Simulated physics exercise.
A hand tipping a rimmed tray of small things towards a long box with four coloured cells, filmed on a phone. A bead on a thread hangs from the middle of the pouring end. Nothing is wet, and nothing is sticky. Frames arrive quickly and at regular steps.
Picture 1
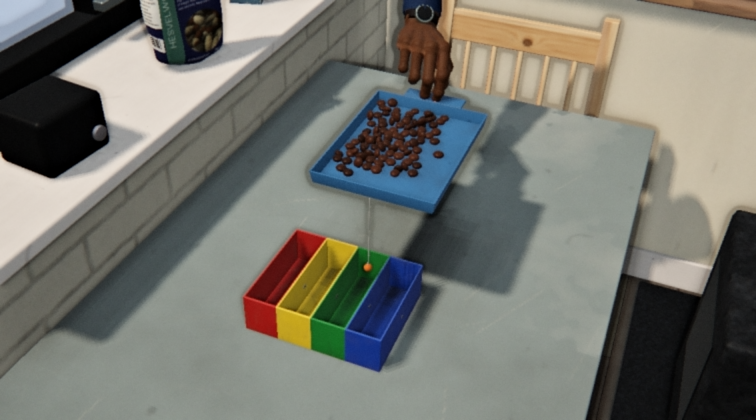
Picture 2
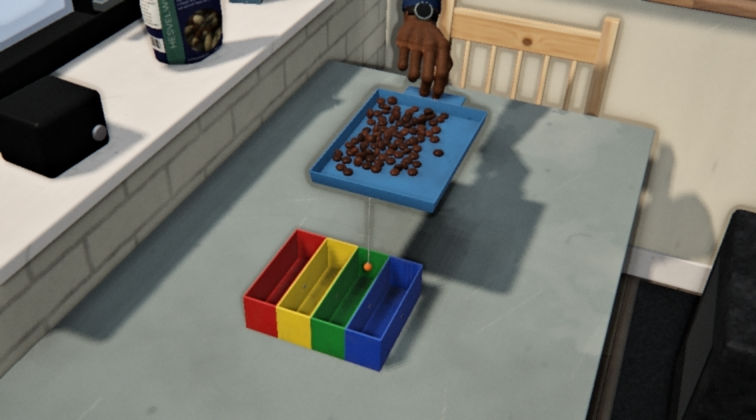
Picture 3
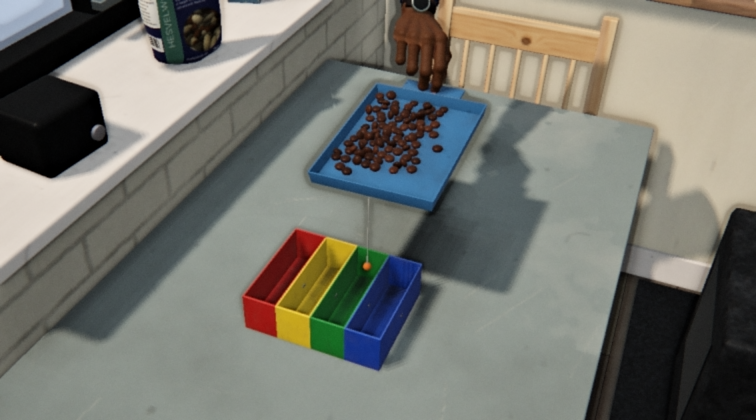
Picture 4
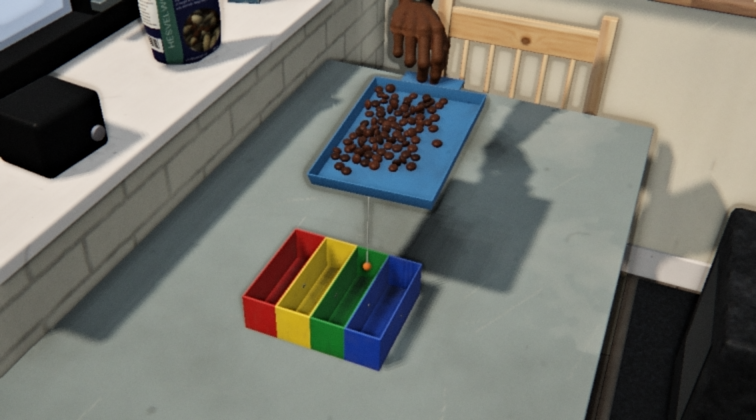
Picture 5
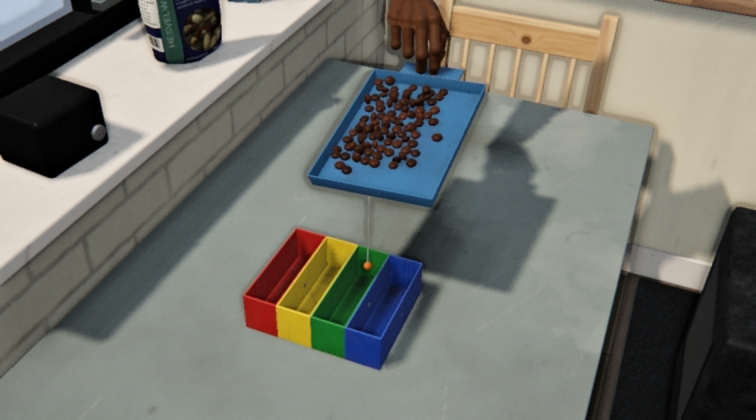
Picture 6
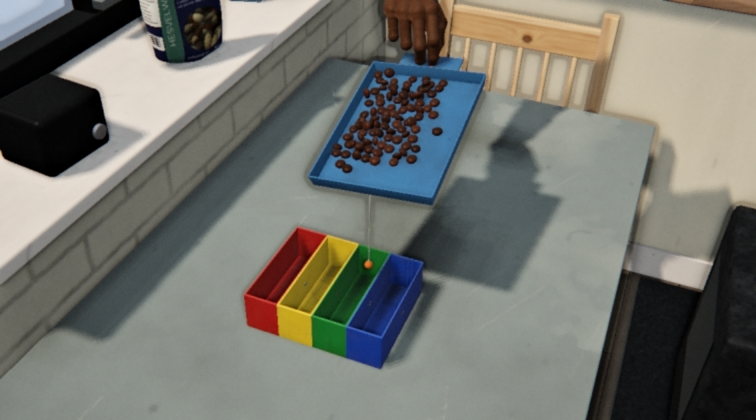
A hand at the far end of a blue tray of small brown pieces slowly raised that end, tilting the tray slightly towards a box with red, yellow, green and blue cells, which stayed still.
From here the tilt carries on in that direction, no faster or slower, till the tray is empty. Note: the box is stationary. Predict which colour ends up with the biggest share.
The biggest share goes to yellow.
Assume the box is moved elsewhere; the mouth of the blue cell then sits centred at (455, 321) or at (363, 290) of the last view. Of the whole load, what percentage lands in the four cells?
First try: Around 10 percent; second try: Around 100 percent.
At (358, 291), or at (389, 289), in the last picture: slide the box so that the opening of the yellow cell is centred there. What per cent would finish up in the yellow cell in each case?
Around 10 and around 0 per cent, in that order.
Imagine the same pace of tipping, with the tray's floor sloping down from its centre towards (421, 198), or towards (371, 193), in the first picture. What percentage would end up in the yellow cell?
First heading roughly 0 %, second roughly 30 %.
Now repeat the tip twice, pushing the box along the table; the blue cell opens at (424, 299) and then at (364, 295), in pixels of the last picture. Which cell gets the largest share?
Red; the cell in yellow.
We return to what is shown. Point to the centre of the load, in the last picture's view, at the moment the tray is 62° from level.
I'd mark it close to (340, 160).
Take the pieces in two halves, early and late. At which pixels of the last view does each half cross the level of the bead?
The first part passes (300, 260); everything after passes (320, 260).
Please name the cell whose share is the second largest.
Second is the red cell.
Just after the last frame, tray tipped steeply; almost all on the tray; just a few falling or outside the box.
A moment on, tray tipped past a quarter turn; about a tenth on the tray; roughly half in the yellow cell; roughly a third in the red cell; about a tenth in the green cell; about a tenth falling or outside the box.
Further on, tray tipped past a quarter turn; roughly half in the yellow cell; roughly a third in the red cell; about a tenth in the green cell; just a few falling or outside the box.
When it is over, tray tipped past a quarter turn; roughly half in the yellow cell; roughly a third in the red cell; about a tenth in the green cell; not one in the blue cell; just a few outside the box.
